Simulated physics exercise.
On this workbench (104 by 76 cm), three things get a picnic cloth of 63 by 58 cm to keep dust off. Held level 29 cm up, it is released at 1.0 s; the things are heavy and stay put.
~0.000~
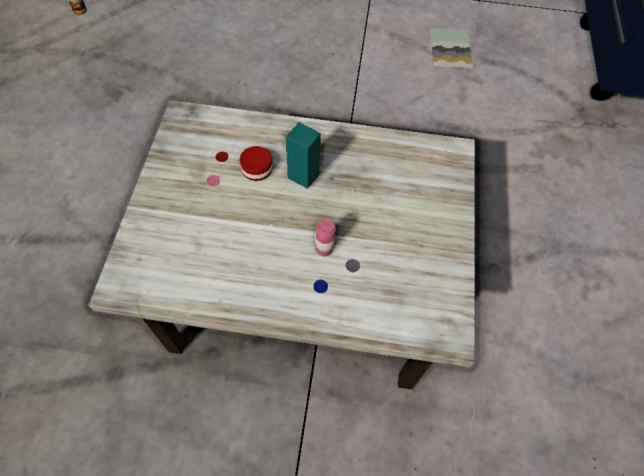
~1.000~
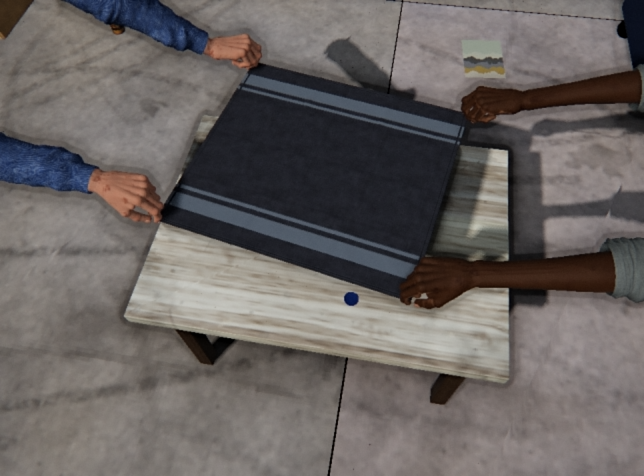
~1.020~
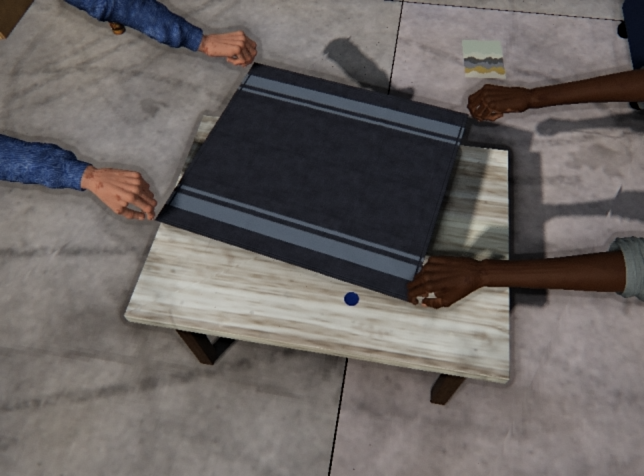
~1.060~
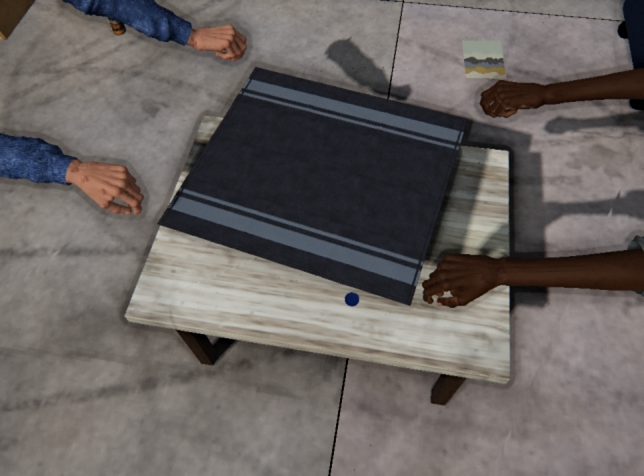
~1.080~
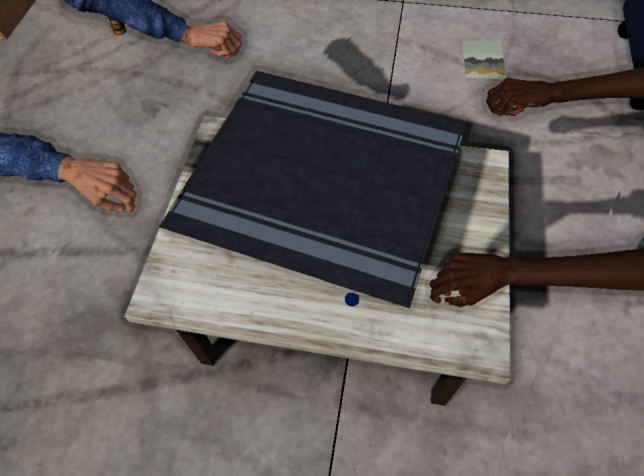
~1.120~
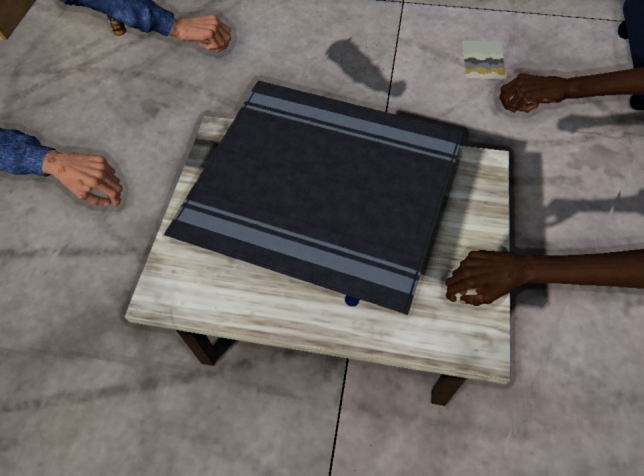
At the start, a teal block, a red canister, a pink jar and small coloured discs sit on a wooden table. Then two pairs of hands, one on each side, hold a dark striped cloth above it. The hands let go and draw back, and the cloth sinks slightly, staying spread flat.
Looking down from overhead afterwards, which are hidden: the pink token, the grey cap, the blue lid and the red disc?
In the end pink token: In view, grey cap: Out of view, blue lid: Out of view, red disc: In view.
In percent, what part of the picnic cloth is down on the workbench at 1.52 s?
30 %.
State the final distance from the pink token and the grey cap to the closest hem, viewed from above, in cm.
2 cm and 4 cm.
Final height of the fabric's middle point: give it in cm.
About 15 cm up.
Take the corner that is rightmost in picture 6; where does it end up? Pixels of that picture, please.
Near pixel (402, 169).
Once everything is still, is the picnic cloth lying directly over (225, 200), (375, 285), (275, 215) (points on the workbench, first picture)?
Check, spot by spot: Overlapped / clear / overlapped.
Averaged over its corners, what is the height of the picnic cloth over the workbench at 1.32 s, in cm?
Roughly 0 centimetres up.
By 1.3 s, 30 % of it is down, spanning 57 by 58 cm, above blue lid, grey cap.
By 1.5 s, 30 % of it is down, spanning 57 by 59 cm, above blue lid, grey cap.
By 1.7 s, 30 % of it is down, spanning 56 by 59 cm, above blue lid, grey cap.
By 1.9 s, 30 % of it is down, spanning 56 by 59 cm, above blue lid, grey cap.
By 2.7 s, 30 % of it is down, spanning 56 by 59 cm, above blue lid, grey cap.
